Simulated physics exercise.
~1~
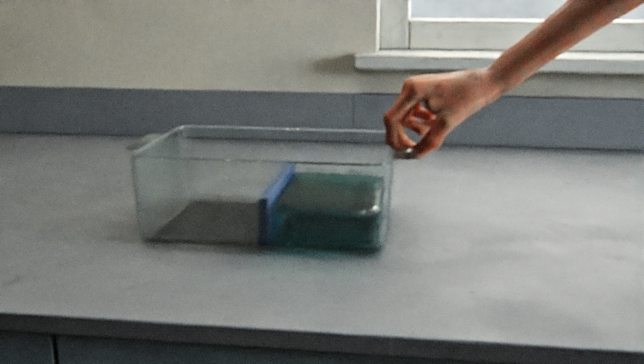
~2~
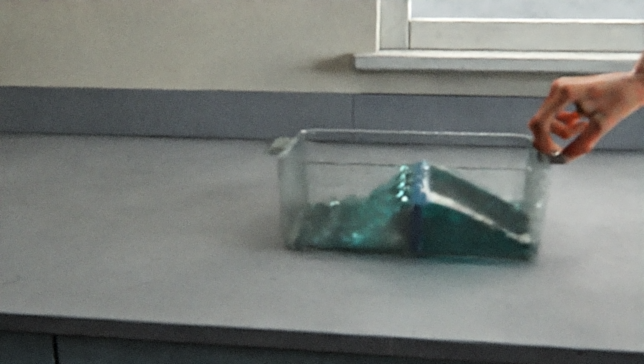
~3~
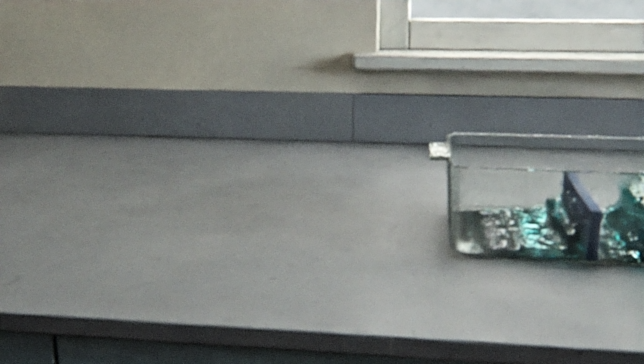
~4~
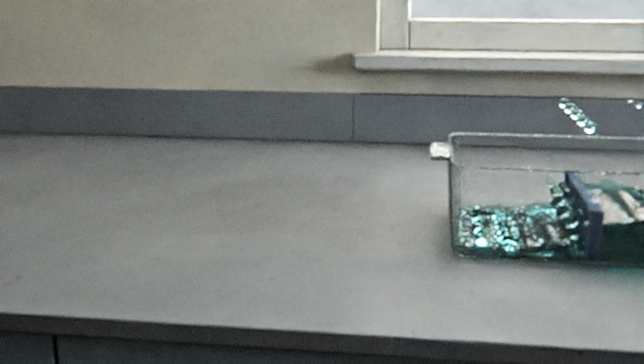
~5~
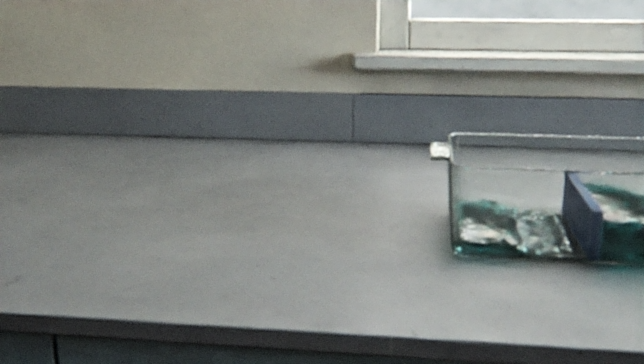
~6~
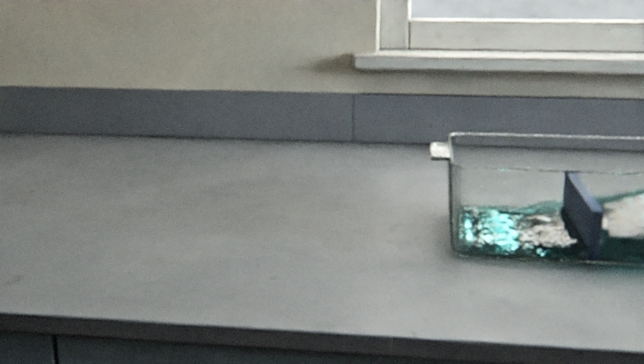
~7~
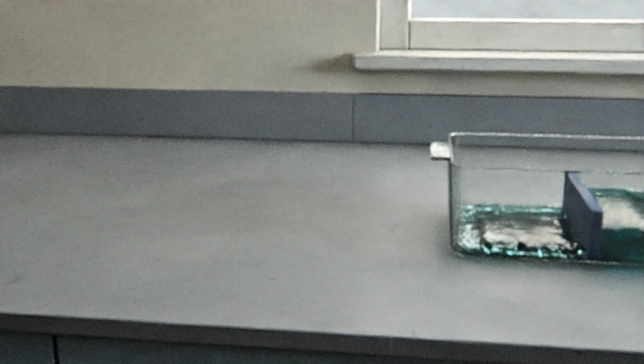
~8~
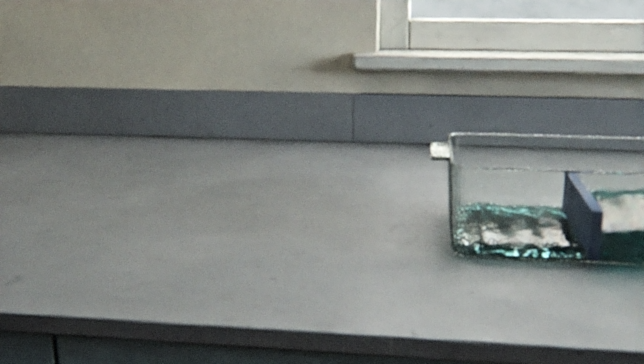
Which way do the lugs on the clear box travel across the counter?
The lugs move to the right along with the box as the hand pulls it.
Clear divided box of teal water being pulled right by a hand, water sloshing over the divider and settling in both parts.
